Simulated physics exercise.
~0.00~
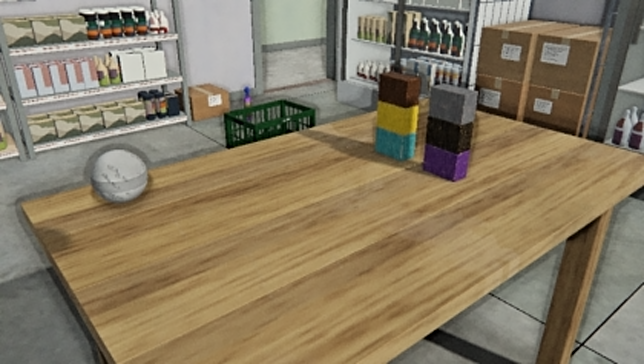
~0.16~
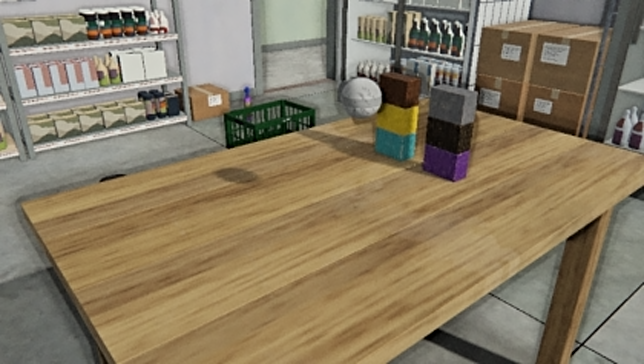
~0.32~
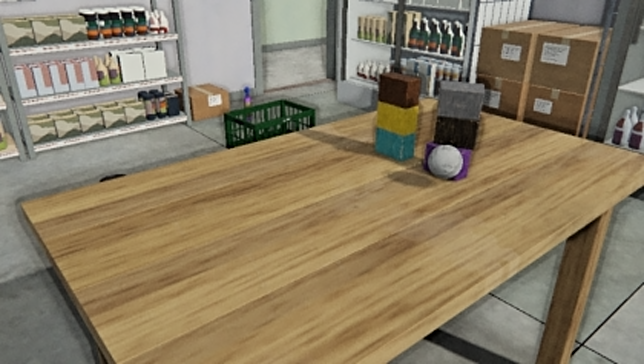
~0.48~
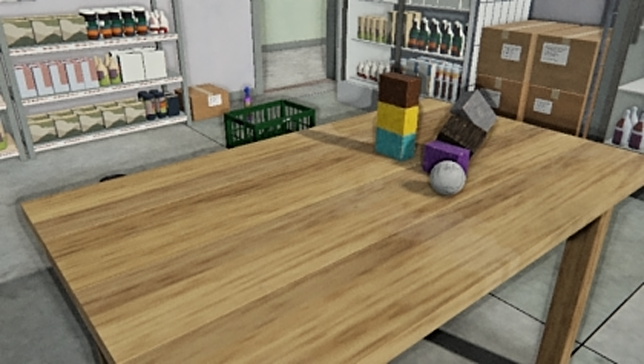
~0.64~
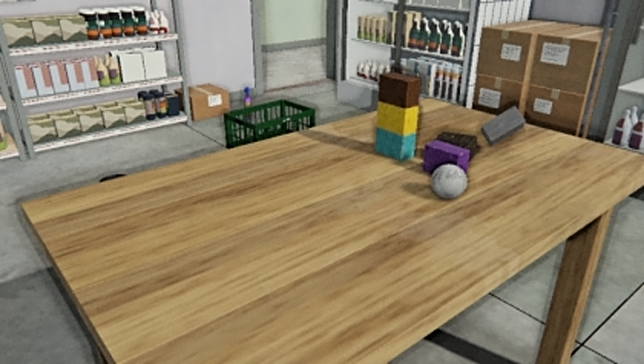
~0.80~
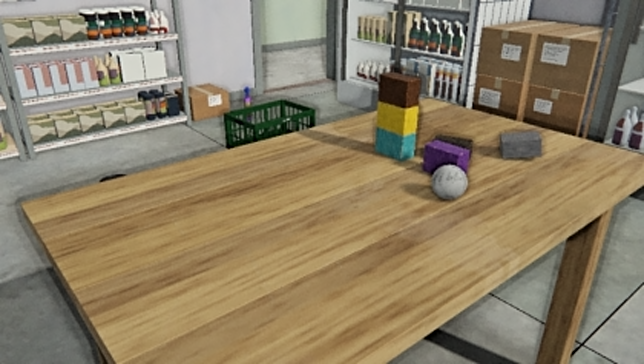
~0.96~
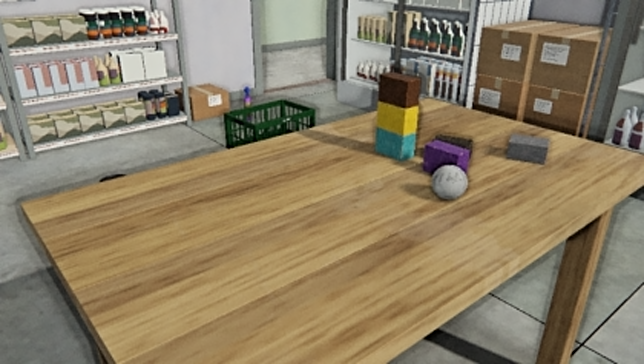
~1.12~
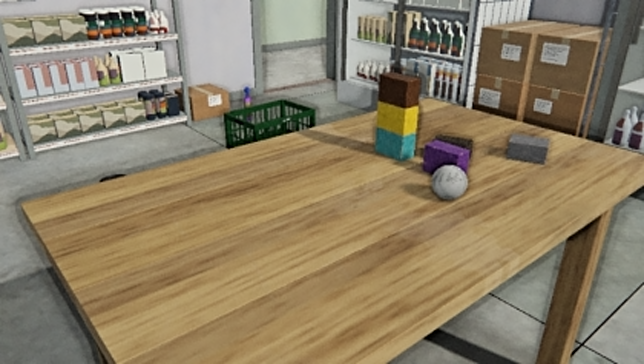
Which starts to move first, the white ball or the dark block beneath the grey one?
The white ball starts to move first. The dark block beneath the grey one only moves later, as its stack topples.
